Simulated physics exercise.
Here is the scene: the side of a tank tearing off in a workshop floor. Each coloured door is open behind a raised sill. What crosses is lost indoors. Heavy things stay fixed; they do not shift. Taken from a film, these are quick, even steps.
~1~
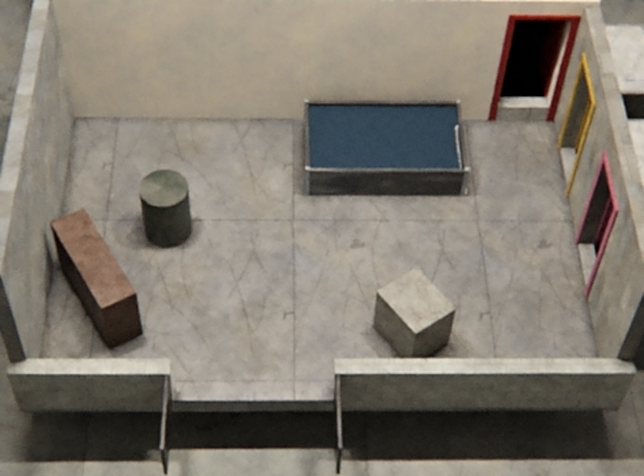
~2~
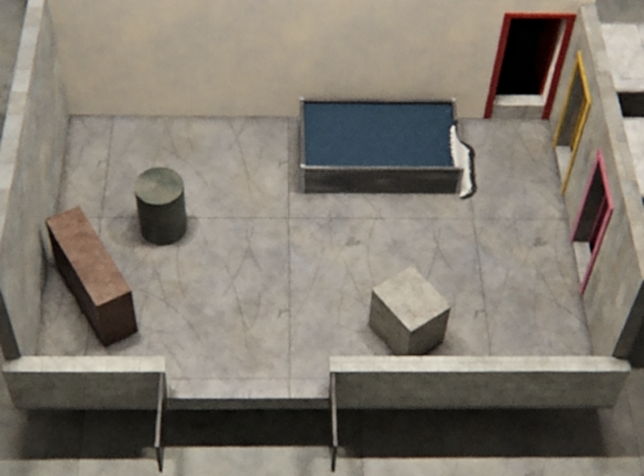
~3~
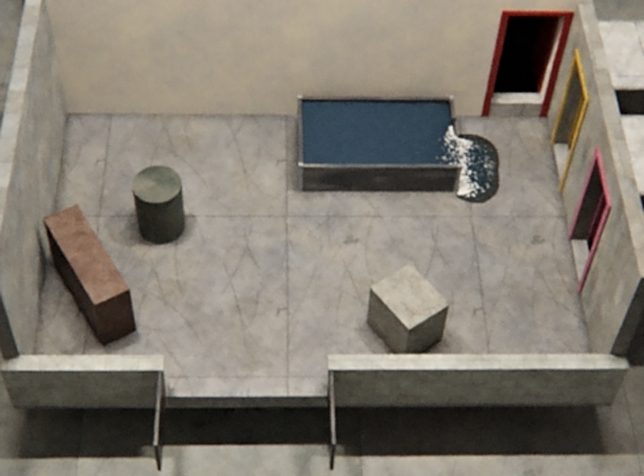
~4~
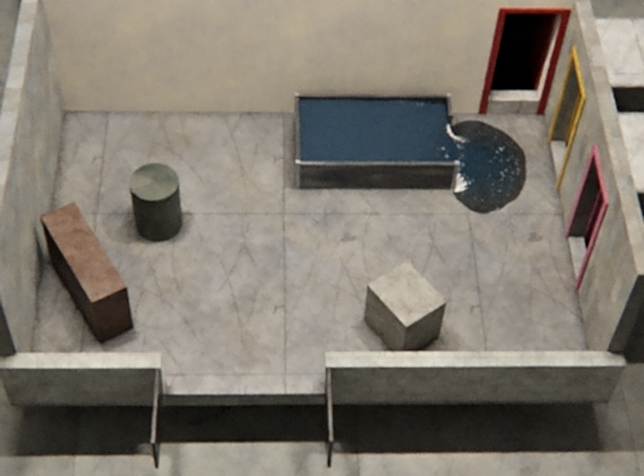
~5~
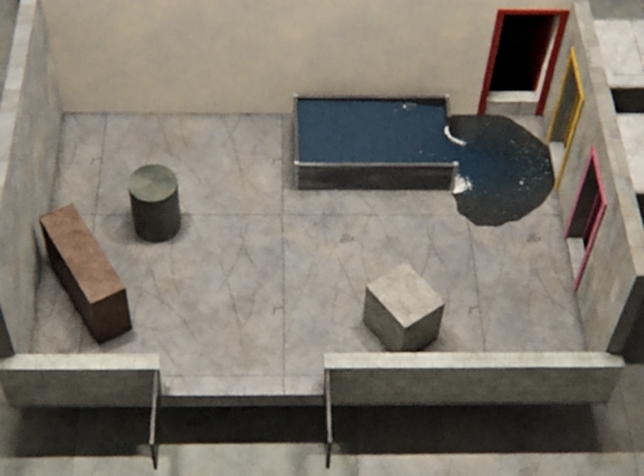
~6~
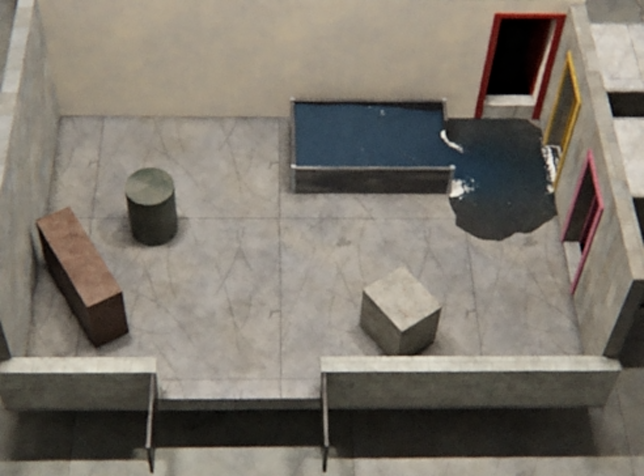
A bare concrete workshop floor, enclosed by low walls, is seen from high above one side, with the view shifting very slightly. A rusty brown block and a dark green cylinder stand at left, a pale block right of centre, and a tank of blue water at the back, near red, yellow and pink doorways. The tank's right side tears off, and water pours out, spreading rightward and forward in a dark pool that reaches the right wall by the yellow doorway.
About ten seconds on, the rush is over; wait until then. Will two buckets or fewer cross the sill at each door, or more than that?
The pink door is going to be swamped; the red door is going to stay within two buckets; the yellow door is going to be swamped.
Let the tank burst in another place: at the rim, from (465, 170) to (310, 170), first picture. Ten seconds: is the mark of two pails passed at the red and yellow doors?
The red door stays below the mark and the yellow door stays below the mark.
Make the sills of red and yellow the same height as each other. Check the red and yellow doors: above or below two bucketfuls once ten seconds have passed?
Result - red comes in high, yellow comes in low.
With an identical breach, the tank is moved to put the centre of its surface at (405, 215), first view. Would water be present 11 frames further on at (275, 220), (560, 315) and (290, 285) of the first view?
Spot by spot, in the order asked: Untouched, swamped, untouched.
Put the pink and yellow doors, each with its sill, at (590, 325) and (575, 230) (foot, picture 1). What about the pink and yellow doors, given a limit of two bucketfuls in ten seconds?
Result - pink door crosses the line, yellow door crosses the line.
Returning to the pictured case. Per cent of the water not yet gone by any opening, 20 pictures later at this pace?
About 82 per cent.
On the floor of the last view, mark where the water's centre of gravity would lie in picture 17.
Centre point: Around (429, 170).
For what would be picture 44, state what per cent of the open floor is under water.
About 35 per cent.
A moment on, water covers 10 % of the floor; the pink door wet at the sill, nothing in, the red door wet at the sill, nothing in, the yellow door over two buckets in.
Next, water covers 15 % of the floor; the pink door under two buckets in, the red door wet at the sill, nothing in, the yellow door far over two buckets in.
Then, water covers 25 % of the floor; the pink door over two buckets in, the red door wet at the sill, nothing in, the yellow door far over two buckets in.
Later, water covers 35 % of the floor; the pink door over two buckets in, the red door wet at the sill, nothing in, the yellow door far over two buckets in.
In the end, water covers 65 % of the floor; the pink door over two buckets in, the red door wet at the sill, nothing in, the yellow door far over two buckets in.
